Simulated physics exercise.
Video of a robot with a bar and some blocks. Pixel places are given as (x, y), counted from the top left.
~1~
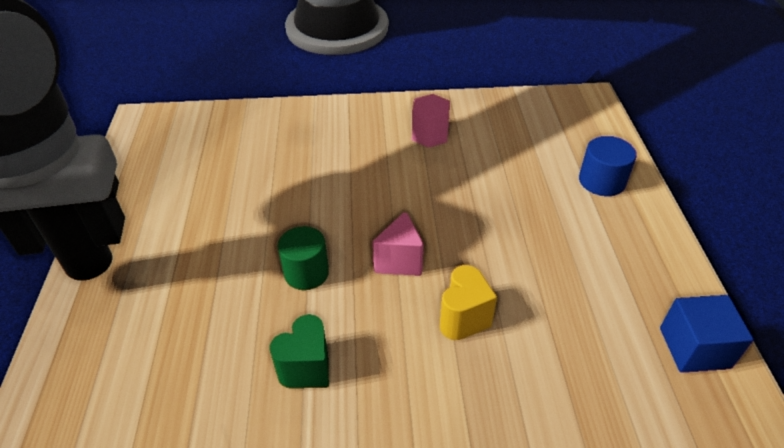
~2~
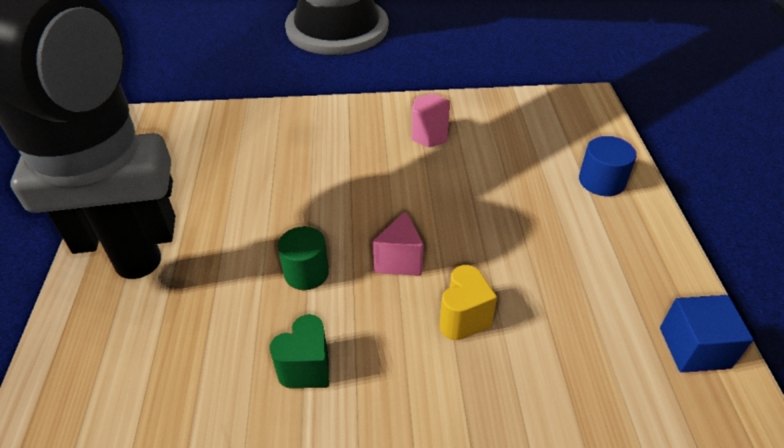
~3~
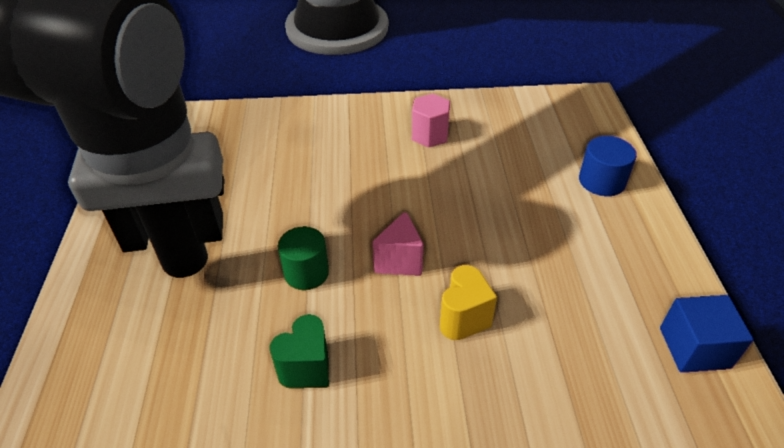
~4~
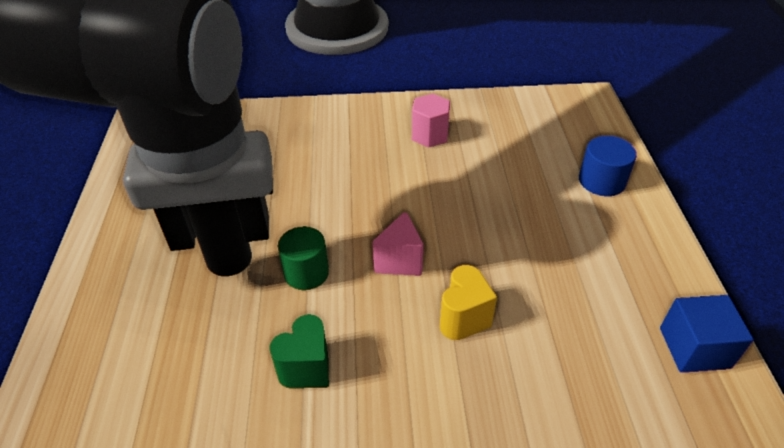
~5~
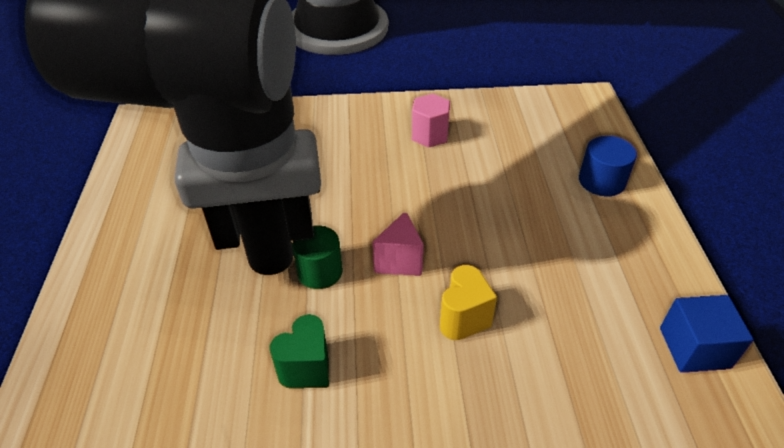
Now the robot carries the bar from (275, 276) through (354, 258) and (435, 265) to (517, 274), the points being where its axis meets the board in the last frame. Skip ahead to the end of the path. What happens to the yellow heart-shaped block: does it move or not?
Well, the yellow heart-shaped block shifts from its place.
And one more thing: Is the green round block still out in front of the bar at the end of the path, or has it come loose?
It slides aside on the way.
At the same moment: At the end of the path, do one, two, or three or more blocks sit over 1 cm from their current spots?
It displaces three or more.
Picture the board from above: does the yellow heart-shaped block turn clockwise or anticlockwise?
The block turns clockwise.
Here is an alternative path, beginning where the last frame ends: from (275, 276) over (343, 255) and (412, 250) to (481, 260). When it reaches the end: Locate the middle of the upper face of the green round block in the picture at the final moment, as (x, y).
Its top middle is near (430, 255).
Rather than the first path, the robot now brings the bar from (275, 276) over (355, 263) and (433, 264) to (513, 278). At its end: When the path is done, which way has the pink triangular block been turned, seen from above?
Rotates counter-clockwise.
What follows on the original path. One third of the way, bar at (354, 241); green round block at (393, 243); pink triangular block at (432, 238), turned 55° anticlockwise.
Two thirds of the way, bar at (436, 249); green round block at (452, 269); pink triangular block at (477, 237), turned 50° anticlockwise; yellow heart-shaped block at (483, 296), turned 30° clockwise.
At the end, bar at (521, 257); green heart-shaped block still; green round block at (462, 273); pink triangular block at (563, 245), turned 35° anticlockwise; yellow heart-shaped block at (490, 303), turned 35° clockwise.
